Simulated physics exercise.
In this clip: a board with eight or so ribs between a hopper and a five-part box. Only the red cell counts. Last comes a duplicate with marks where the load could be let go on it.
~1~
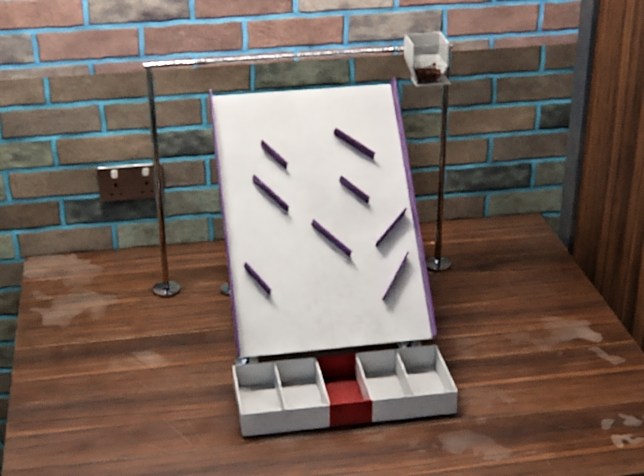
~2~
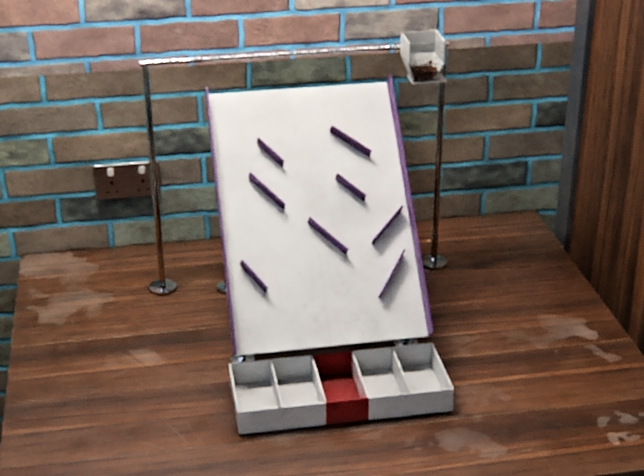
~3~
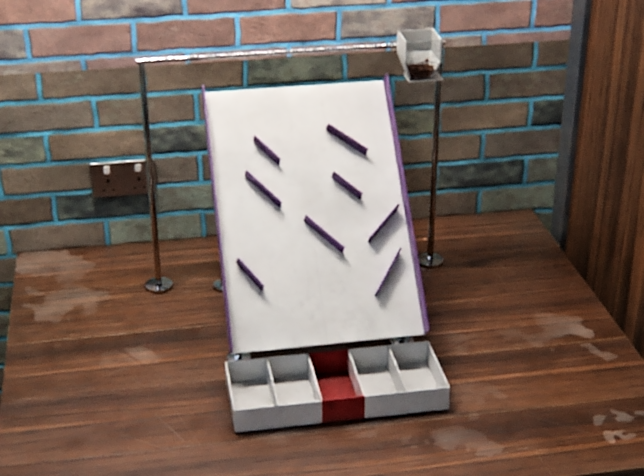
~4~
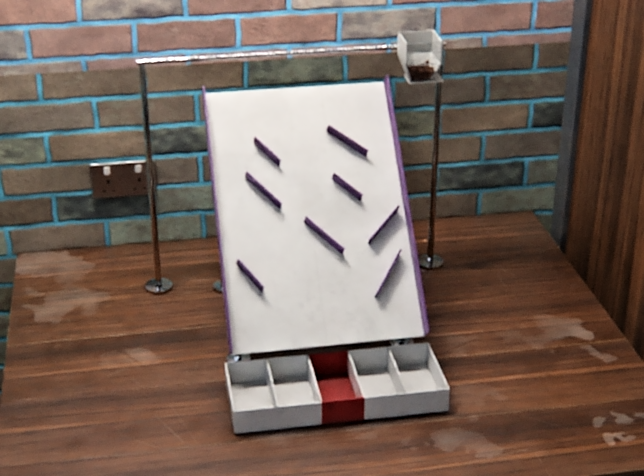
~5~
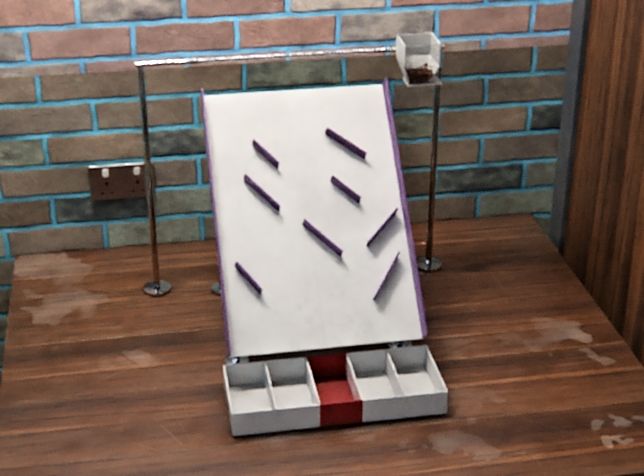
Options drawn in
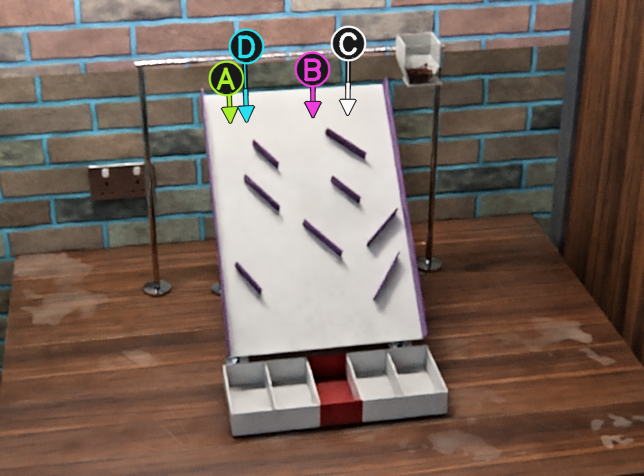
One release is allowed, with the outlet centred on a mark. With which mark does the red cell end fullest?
The best mark is C.
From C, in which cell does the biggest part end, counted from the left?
The third.
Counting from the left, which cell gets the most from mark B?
It is the fourth one.
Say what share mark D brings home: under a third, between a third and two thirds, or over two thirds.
It is under a third.
On the marked copy, mark A meets the board at (230, 117); mark B meets the board at (312, 111); mark C meets the board at (347, 109); mark D meets the board at (246, 116).
With A, about a third in the red cell, about two thirds in other cells.
With B, about a quarter in the red cell, most in other cells.
With C, about two thirds in the red cell, about a third in other cells, a stray few held on the board.
With D, about a quarter in the red cell, most in other cells, a stray few outside the box.
